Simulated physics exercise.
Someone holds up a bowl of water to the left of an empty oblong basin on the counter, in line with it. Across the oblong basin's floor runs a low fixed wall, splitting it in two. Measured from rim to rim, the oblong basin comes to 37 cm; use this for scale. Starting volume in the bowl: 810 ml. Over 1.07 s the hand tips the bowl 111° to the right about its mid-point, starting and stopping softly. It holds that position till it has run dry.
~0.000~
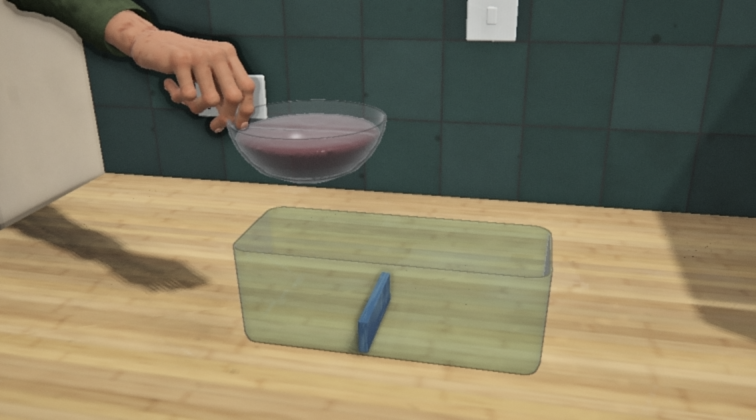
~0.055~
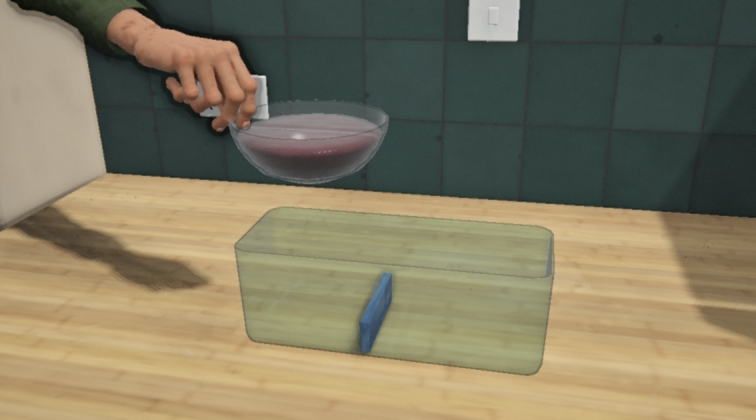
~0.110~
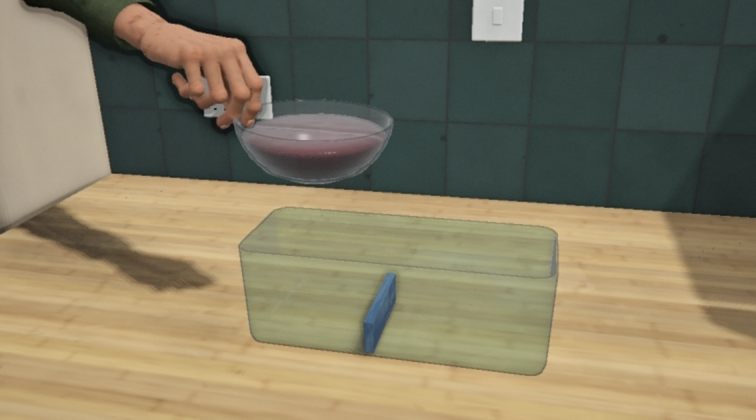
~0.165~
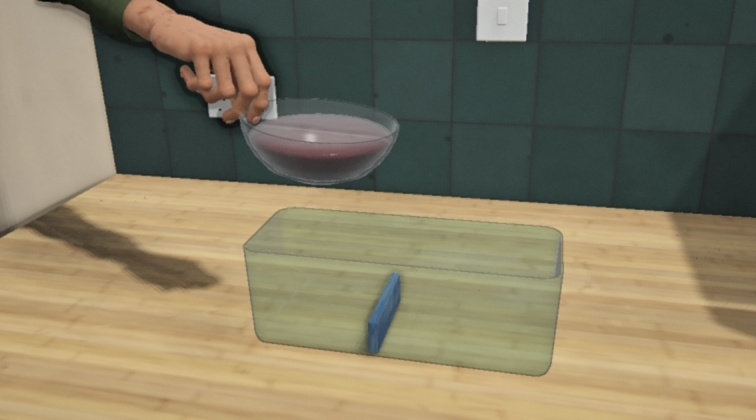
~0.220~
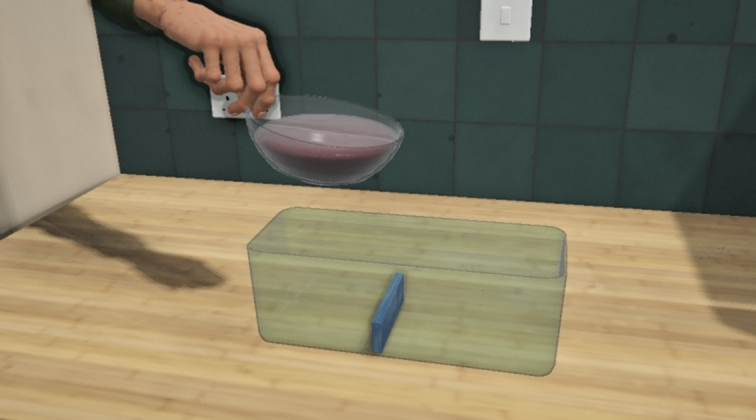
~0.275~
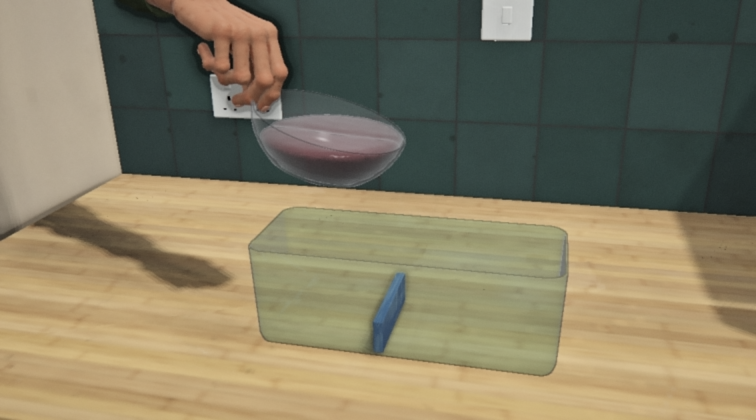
A hand held a glass bowl of reddish liquid above an empty clear basin with a blue divider on a wooden counter, then slowly tilted the bowl a little to the right.
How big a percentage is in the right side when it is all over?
Roughly 84 per cent is in the right side.
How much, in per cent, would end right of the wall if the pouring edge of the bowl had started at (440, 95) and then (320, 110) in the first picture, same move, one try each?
Try 1: 90 %; try 2: 50 %.
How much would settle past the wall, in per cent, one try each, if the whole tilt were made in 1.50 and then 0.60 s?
In turn about 90 and 75 per cent.
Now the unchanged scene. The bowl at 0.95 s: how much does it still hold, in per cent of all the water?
0 in a hundred, give or take.
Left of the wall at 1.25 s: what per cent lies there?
14 %.
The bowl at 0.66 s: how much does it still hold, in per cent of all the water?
Near 18 in a hundred.
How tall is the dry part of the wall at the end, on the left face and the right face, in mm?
Noted: Left near 38 mm, right near 18 mm.
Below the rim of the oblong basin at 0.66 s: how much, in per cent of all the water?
Fraction in basin: Approx. 54%.
Then, 0.66 s in, the tilt is 76° and 18 per cent is still to pour, 0 is left of the wall and 53 right of it.
Then, 0.95 s in, the tilt is 107° and 0 per cent is still to pour, 13 is left of the wall and 84 right of it.
Then, 1.25 s in, the tilt is 111° and 0 per cent is still to pour, 13 is left of the wall and 85 right of it.
Then, 1.57 s in, the tilt is 111° and 0 per cent is still to pour, 13 is left of the wall and 85 right of it.
Finally, 14 per cent lies left of the wall, 84 right of it and 2 outside.
